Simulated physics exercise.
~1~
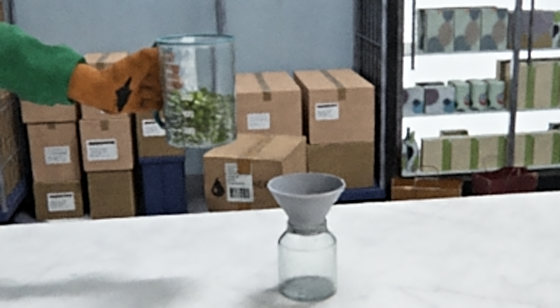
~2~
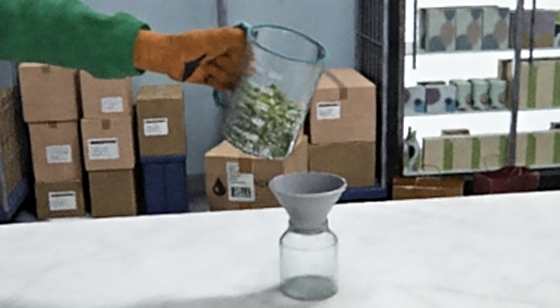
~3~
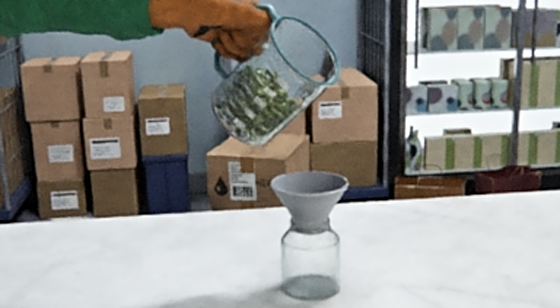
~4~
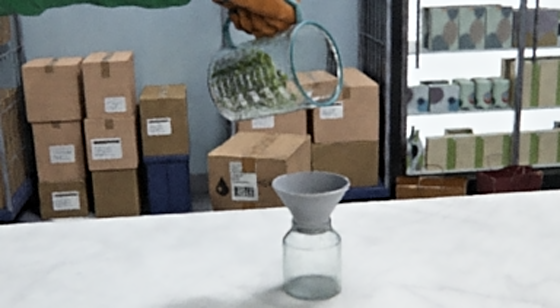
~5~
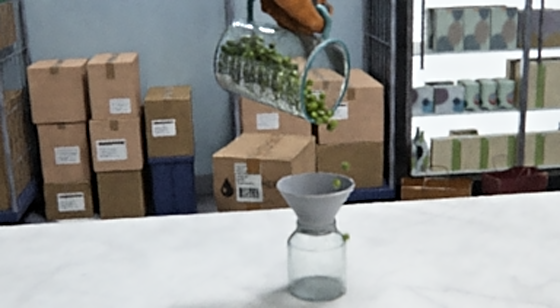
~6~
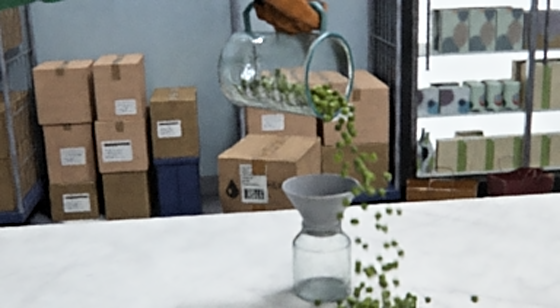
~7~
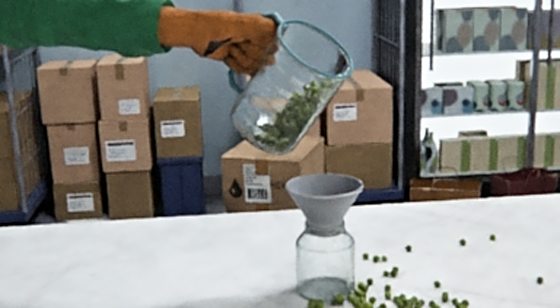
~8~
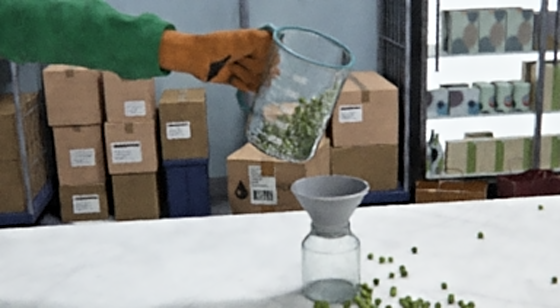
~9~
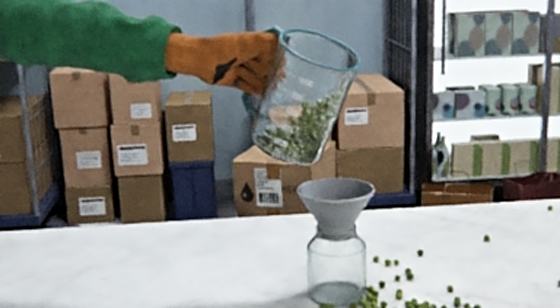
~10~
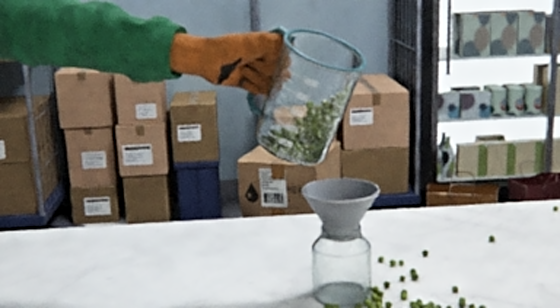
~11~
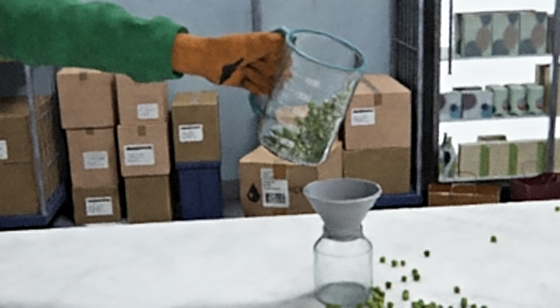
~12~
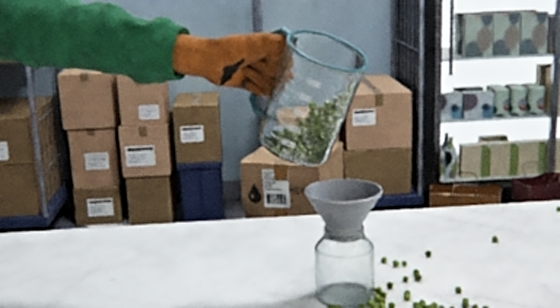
A gloved hand tips a glass jug, spilling olives beside the funnelled jar, then stops pouring.
